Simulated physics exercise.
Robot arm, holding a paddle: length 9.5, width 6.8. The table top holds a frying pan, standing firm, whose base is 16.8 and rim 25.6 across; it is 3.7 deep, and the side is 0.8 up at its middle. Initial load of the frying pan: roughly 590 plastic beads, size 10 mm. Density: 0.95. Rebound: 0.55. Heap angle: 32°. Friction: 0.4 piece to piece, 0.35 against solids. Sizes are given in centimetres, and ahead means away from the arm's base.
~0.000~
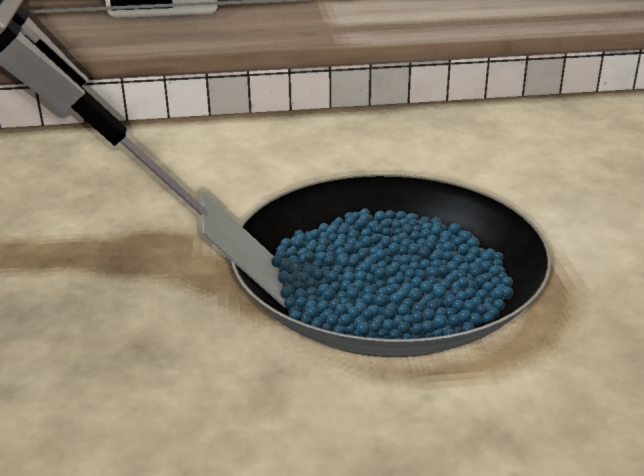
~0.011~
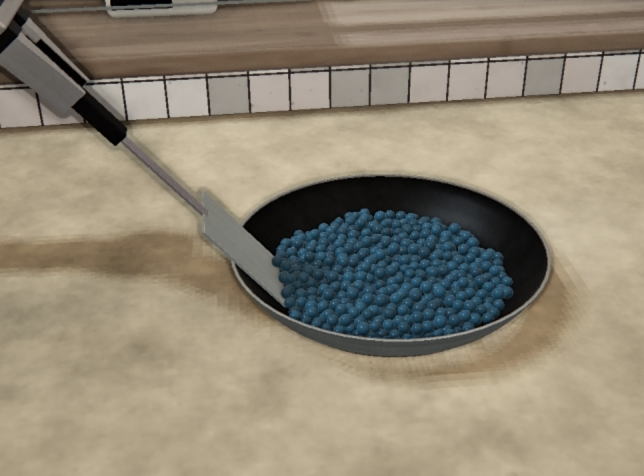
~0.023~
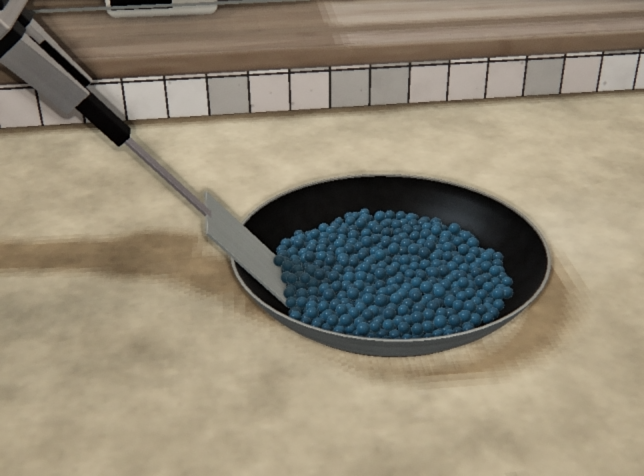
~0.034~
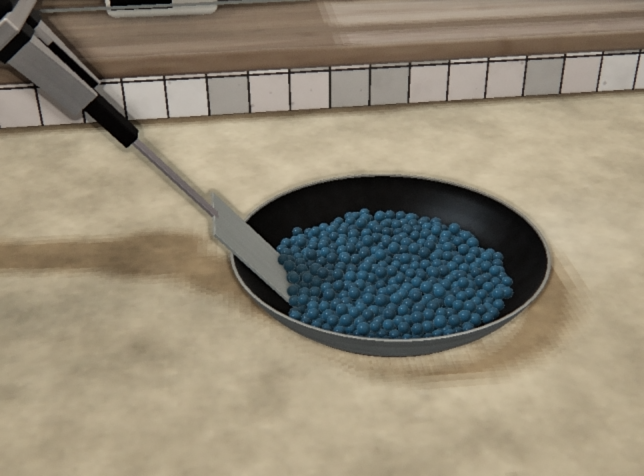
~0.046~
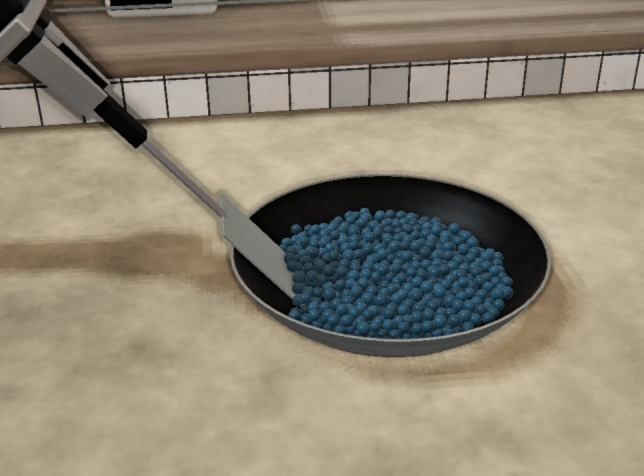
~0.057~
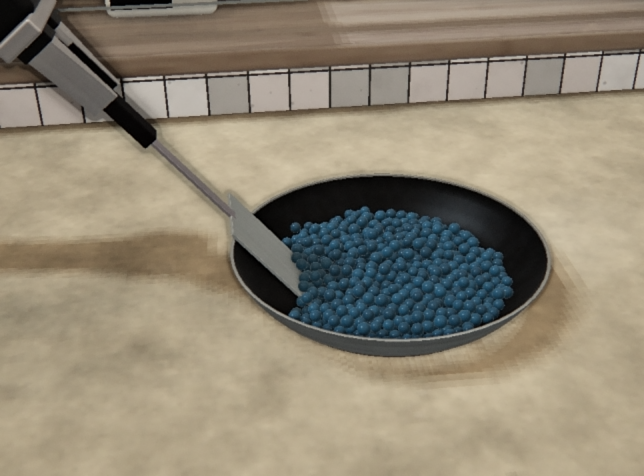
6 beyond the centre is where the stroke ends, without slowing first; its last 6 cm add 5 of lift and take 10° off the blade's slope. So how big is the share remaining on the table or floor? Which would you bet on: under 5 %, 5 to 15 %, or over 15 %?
I would bet on under 5 %.
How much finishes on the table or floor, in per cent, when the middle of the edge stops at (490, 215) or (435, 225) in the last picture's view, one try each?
I'd say some 5 per cent, then some 0 per cent.
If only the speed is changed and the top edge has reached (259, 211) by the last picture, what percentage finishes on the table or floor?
My guess is around 15 percent.
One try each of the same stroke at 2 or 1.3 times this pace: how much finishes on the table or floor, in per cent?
About 10 and 5 per cent.
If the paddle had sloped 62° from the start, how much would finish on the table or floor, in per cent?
That gives about 0 in a hundred.
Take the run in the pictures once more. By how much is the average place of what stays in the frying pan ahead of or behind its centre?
3.5 cm ahead.
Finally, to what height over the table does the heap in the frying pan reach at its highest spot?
Peak at rest, approximately 4.0 centimetres.
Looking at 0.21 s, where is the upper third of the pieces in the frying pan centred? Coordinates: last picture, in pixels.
Centre: Approx. (437, 253) in the last view.
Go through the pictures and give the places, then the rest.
The first picture shows paddle top edge at (202, 211), sloping 51°; upper third of the load around (386, 267), from x 275 to 505, top at y 215; 588 in the frying pan.
The second picture shows paddle top edge at (203, 211), sloping 51°; upper third of the load around (386, 267), from x 275 to 505, top at y 215.
The third picture shows paddle top edge at (206, 212), sloping 51°; upper third of the load around (382, 267), from x 280 to 505, top at y 215.
The fourth picture shows paddle top edge at (213, 213), sloping 51°; upper third of the load around (375, 265), from x 280 to 505, top at y 215.
The fifth picture shows paddle top edge at (221, 213), sloping 51°; upper third of the load around (369, 266), from x 285 to 505, top at y 215.
The sixth picture shows paddle top edge at (230, 213), sloping 51°; upper third of the load around (377, 263), from x 285 to 505, top at y 210; 588 in the frying pan.
After 0.14 s, sloping 51°, highest piece 4 above the table; 588 in the frying pan.
After 0.21 s, sloping 47°, highest piece 5 above the table; 588 in the frying pan.
After 0.45 s, sloping 41°, highest piece 4 above the table; 584 in the frying pan, 4 on the table or floor.
After 1.50 s, sloping 41°, highest piece 4 above the table; 584 in the frying pan, 4 on the table or floor.
At rest, 584 in the frying pan, 4 on the table or floor. That is 1 % on the table or floor.
